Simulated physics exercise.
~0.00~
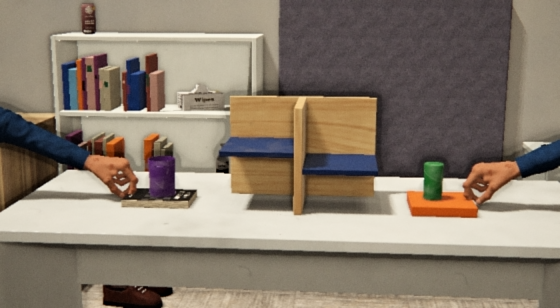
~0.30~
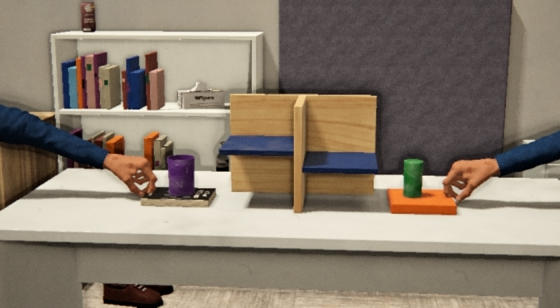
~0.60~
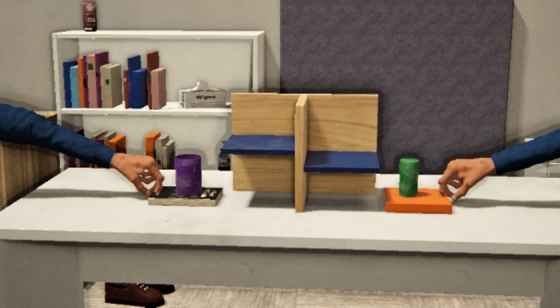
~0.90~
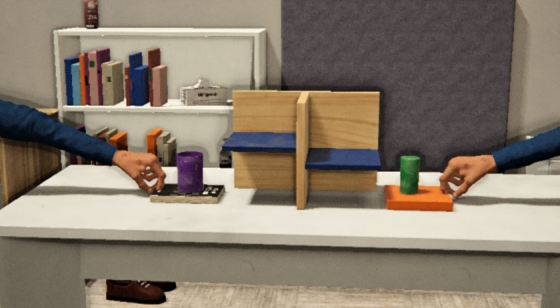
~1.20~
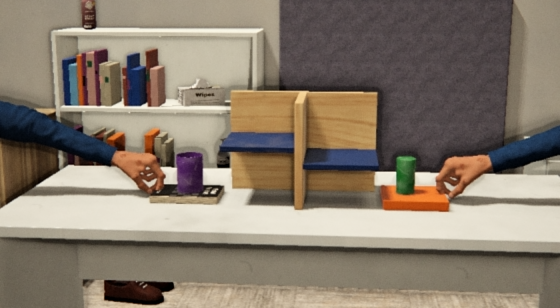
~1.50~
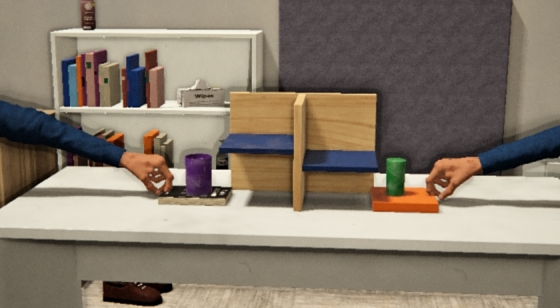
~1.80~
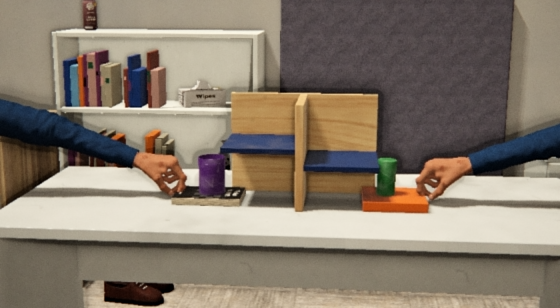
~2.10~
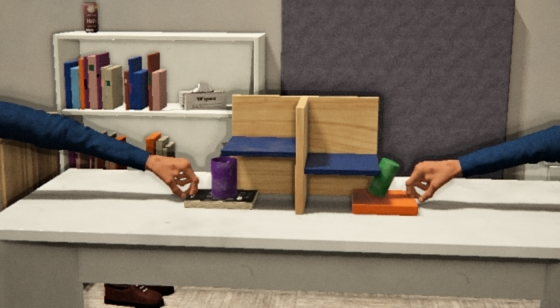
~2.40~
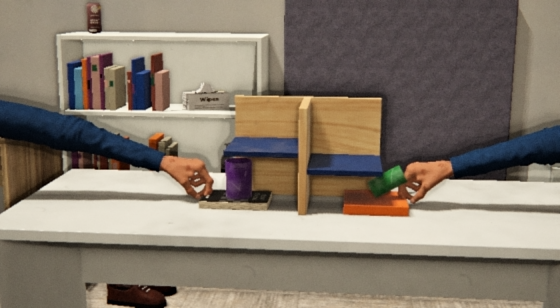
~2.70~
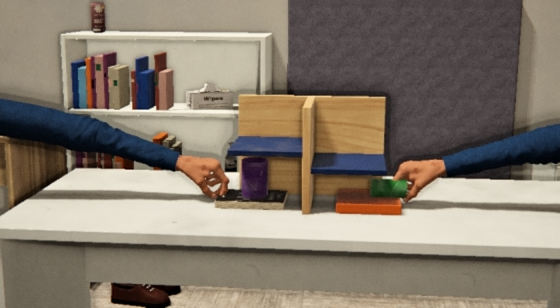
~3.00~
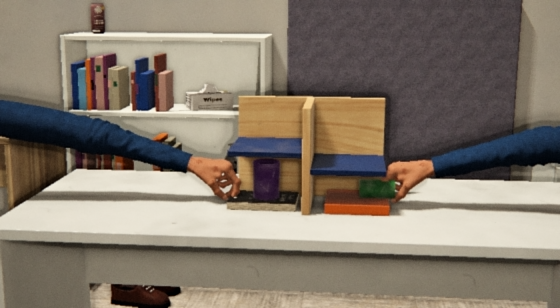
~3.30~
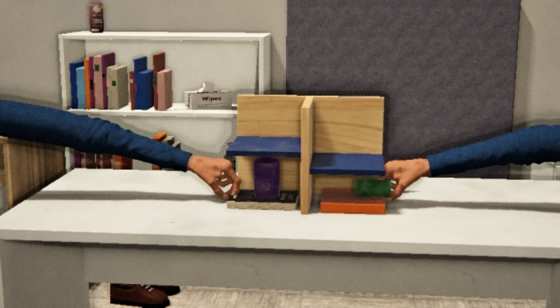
Two hands slide loads under blue shelves; the purple cylinder clears, the green one topples.
